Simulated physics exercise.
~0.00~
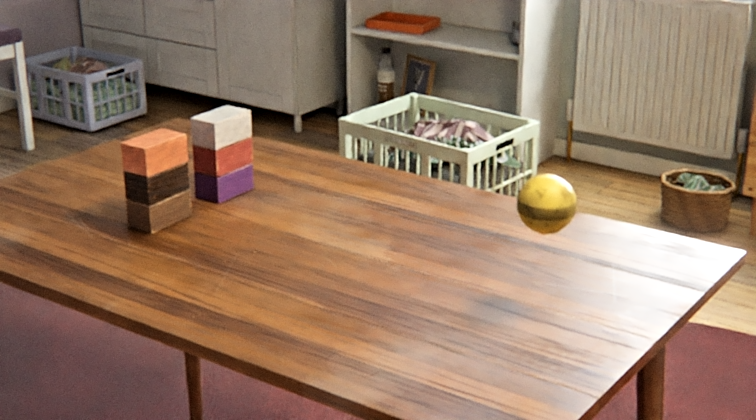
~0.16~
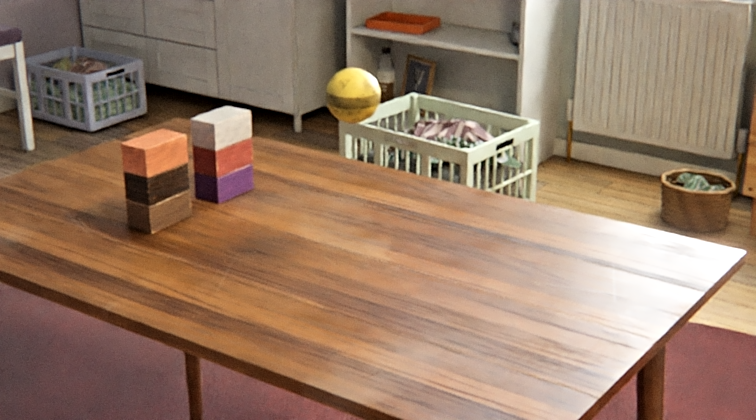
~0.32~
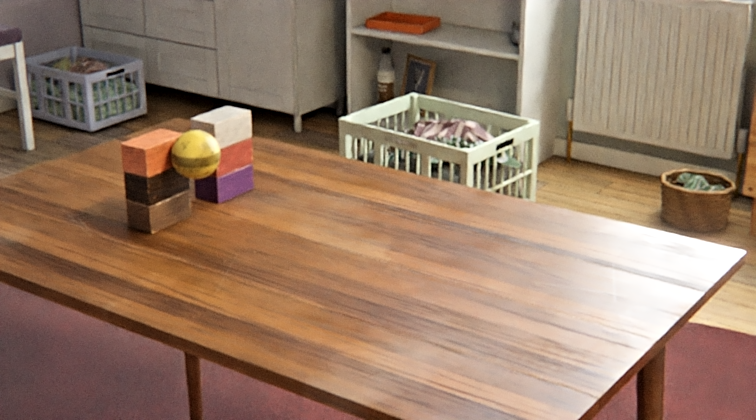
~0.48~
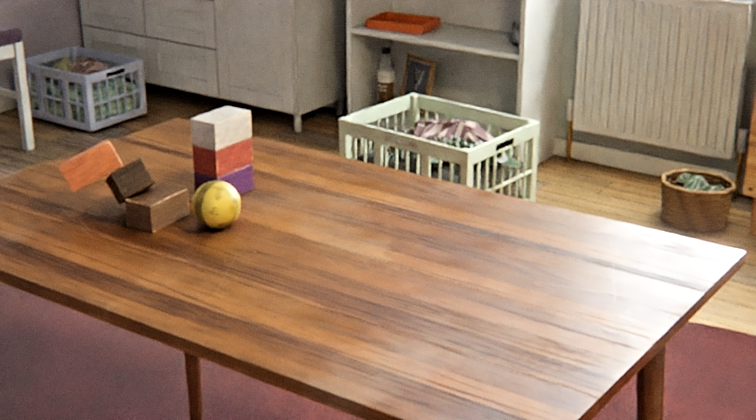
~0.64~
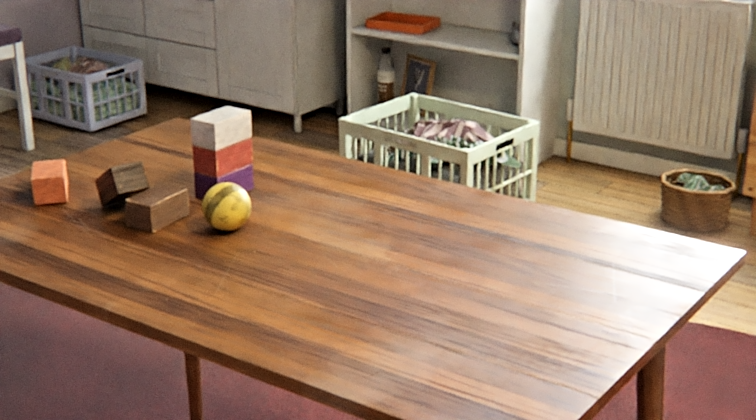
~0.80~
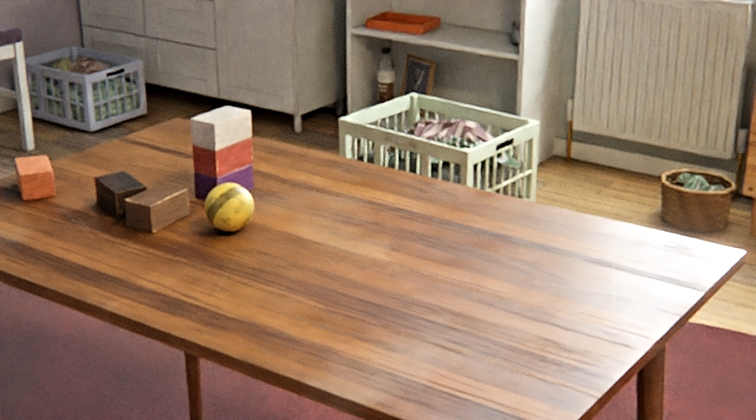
In a room with a shelf, crates and a radiator, two stacks of three blocks stand near the left side of a bare wooden table. A yellow ball flies in from the right, crossing above the table toward them. It reaches the nearer stack, and the orange and black blocks tumble off to the left while the ball drops to the tabletop. The orange block slides farther left and the black one settles beside the brown block, which stays put. The ball comes to rest by the other stack, whose white, red and purple blocks still stand.
